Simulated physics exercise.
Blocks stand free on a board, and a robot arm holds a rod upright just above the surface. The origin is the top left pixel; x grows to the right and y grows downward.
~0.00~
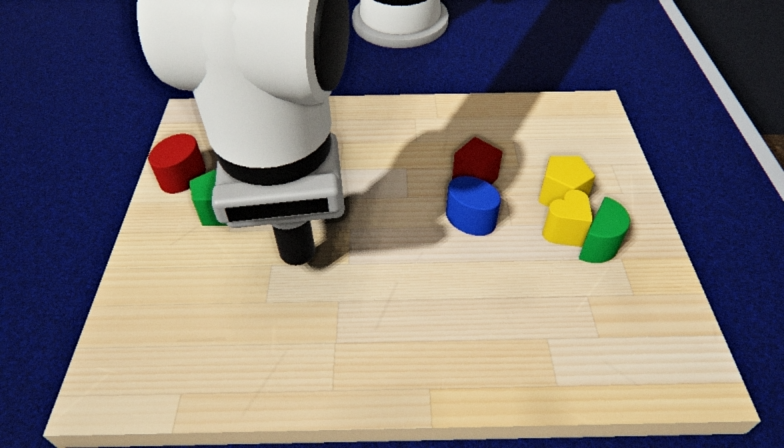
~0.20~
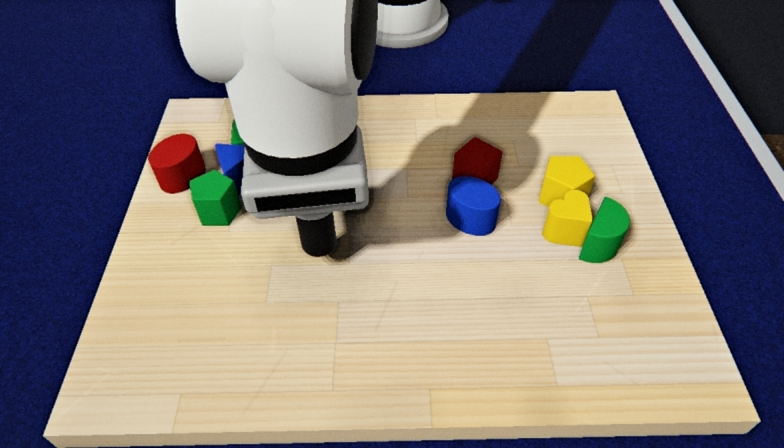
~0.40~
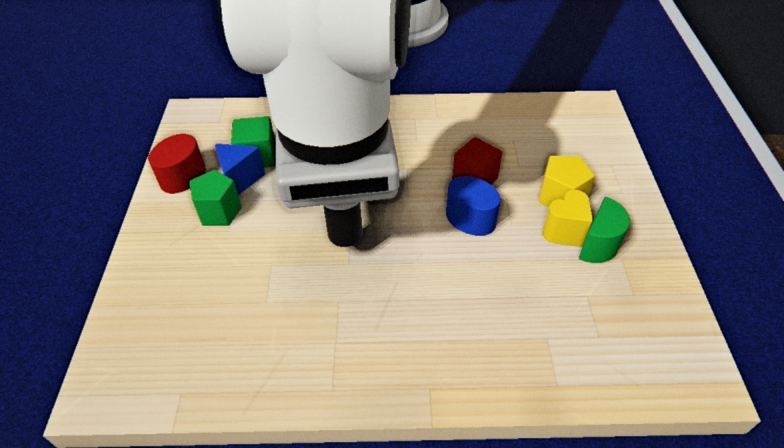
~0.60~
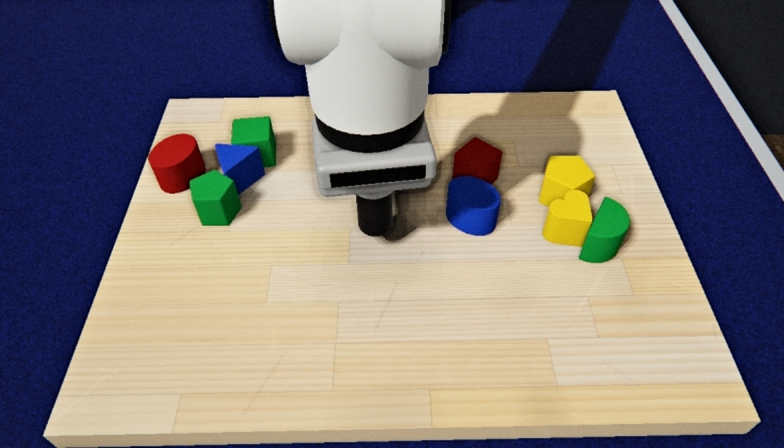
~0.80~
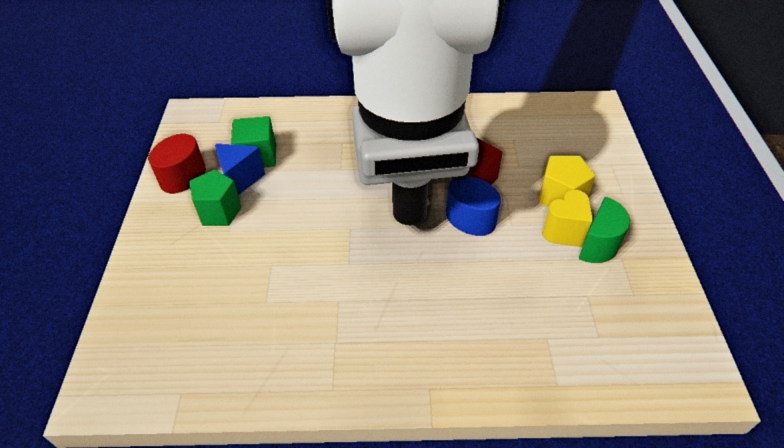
We see a robot arm holding a dark rod upright over a wooden board scattered with red, green, blue and yellow blocks. The arm moves steadily rightward and slightly back, nearing the blue block, while the blocks stay still.
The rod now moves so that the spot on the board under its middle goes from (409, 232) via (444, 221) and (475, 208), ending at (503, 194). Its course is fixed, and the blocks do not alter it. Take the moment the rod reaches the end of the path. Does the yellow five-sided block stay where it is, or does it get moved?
It will be nudged away from its spot.
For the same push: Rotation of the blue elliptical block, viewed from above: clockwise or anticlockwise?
Seen from above, its turn is clockwise.
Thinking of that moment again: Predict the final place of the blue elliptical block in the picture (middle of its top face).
That would be at about pixel (540, 183).
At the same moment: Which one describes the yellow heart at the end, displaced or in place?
It stays put.
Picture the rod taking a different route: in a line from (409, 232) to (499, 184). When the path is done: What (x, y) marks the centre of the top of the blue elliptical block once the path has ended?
I'd say the blue elliptical block ends with its top centre at (521, 182).
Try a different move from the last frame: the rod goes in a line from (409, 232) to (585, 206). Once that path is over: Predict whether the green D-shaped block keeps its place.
That block is not shifted.
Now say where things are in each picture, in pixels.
Lower end of the rod at (298, 253), tops of blocks, blue elliptical block at (474, 192), red four-sided block at (479, 152), yellow five-sided block at (569, 169), yellow heart at (573, 206), in the first frame.
Rod at (319, 245), blocks as before, in the second frame.
Rod at (345, 235), blocks as before, in the third frame.
Rod at (376, 225), blocks as before, in the fourth frame.
Rod at (410, 215), blue elliptical block at (474, 192), red four-sided block at (479, 152), yellow five-sided block at (569, 169), yellow heart at (573, 206), in the fifth frame.
What follows on the original path. One third of the way, rod at (446, 203); blue elliptical block at (486, 190).
Two thirds of the way, rod at (478, 190); blue elliptical block at (518, 185), turned 35° clockwise.
At the end, rod at (507, 176); blue elliptical block at (540, 183), turned 90° clockwise; red four-sided block at (488, 144), turned 45° anticlockwise; yellow five-sided block at (581, 171), turned 25° anticlockwise; yellow heart not moved.
